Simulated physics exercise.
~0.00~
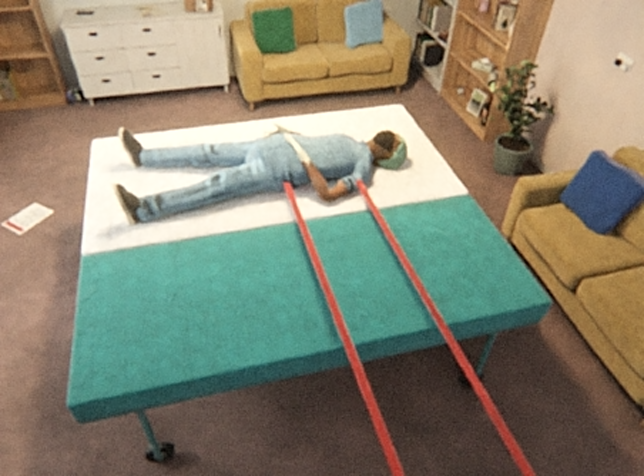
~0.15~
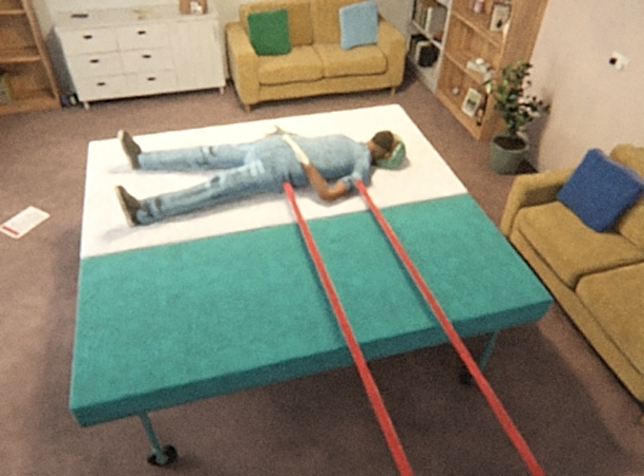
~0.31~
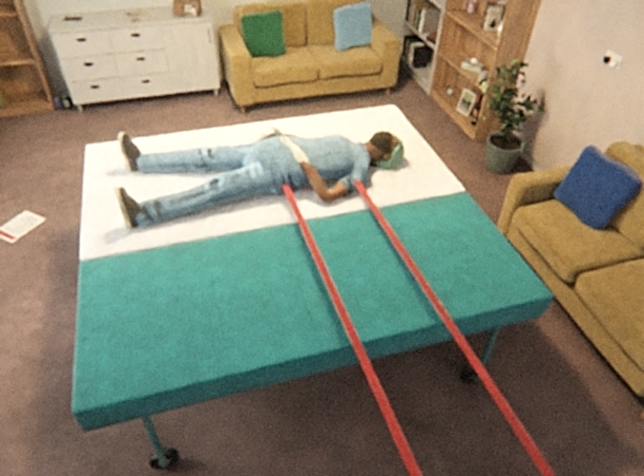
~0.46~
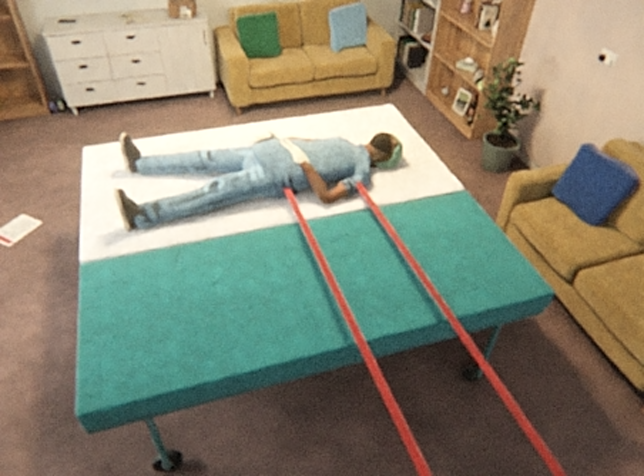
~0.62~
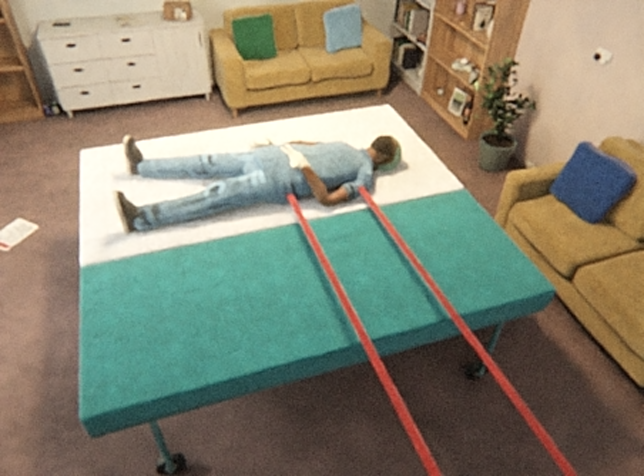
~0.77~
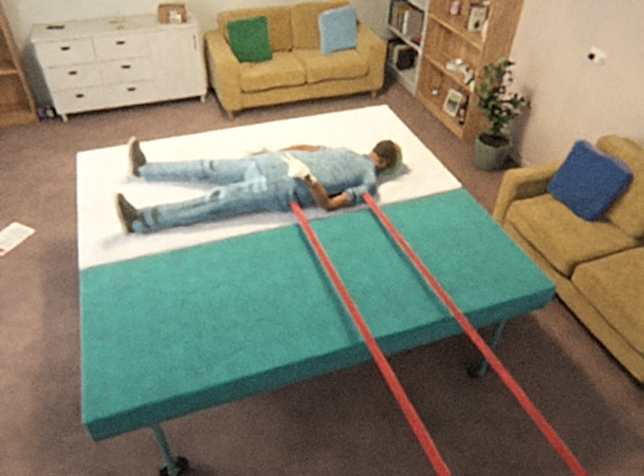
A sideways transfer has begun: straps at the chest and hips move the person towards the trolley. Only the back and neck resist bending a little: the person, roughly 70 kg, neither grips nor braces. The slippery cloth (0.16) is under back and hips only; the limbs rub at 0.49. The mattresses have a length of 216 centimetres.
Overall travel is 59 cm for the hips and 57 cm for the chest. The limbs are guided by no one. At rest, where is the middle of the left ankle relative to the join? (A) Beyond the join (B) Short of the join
B, short of the join.
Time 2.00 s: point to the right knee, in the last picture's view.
Somewhere close to (237, 198).
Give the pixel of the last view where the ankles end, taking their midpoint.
About pixel (170, 206).
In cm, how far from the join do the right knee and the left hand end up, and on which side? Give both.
The right knee ends 20 cm short, while the left hand ends 32 cm past.
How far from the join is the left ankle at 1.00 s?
Around 20 cm shy of the mark.
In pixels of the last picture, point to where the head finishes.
I'd say about pixel (420, 196).
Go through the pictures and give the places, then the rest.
In the first picture, left ankle (142, 209), head (392, 150), right hand (276, 136); pull at the hips 0 cm.
In the second picture, left ankle (141, 212), head (391, 150), right hand (275, 137); pull at the hips 0 cm.
In the third picture, left ankle (140, 215), head (389, 150), right hand (271, 138); pull at the hips 2 cm.
In the fourth picture, left ankle (139, 216), head (388, 150), right hand (267, 142); pull at the hips 5 cm.
In the fifth picture, left ankle (139, 219), head (387, 152), right hand (264, 149); pull at the hips 10 cm.
In the sixth picture, left ankle (138, 221), head (387, 157), right hand (261, 157); pull at the hips 17 cm.
After 1.00 s the left ankle is 19 cm short of the join, near (141, 222) in the last picture's view.
After 1.50 s the left ankle is 14 cm short of the join, near (156, 226) in the last picture's view.
After 2.00 s the left ankle is 9 cm short of the join, near (159, 232) in the last picture's view; the head 9 cm past the join.
When all is still (2.6 s), head crosses the join; left hand crosses the join; right hand stops short of the join; left ankle stops short of the join; right ankle stops short of the join; right knee stops short of the join.
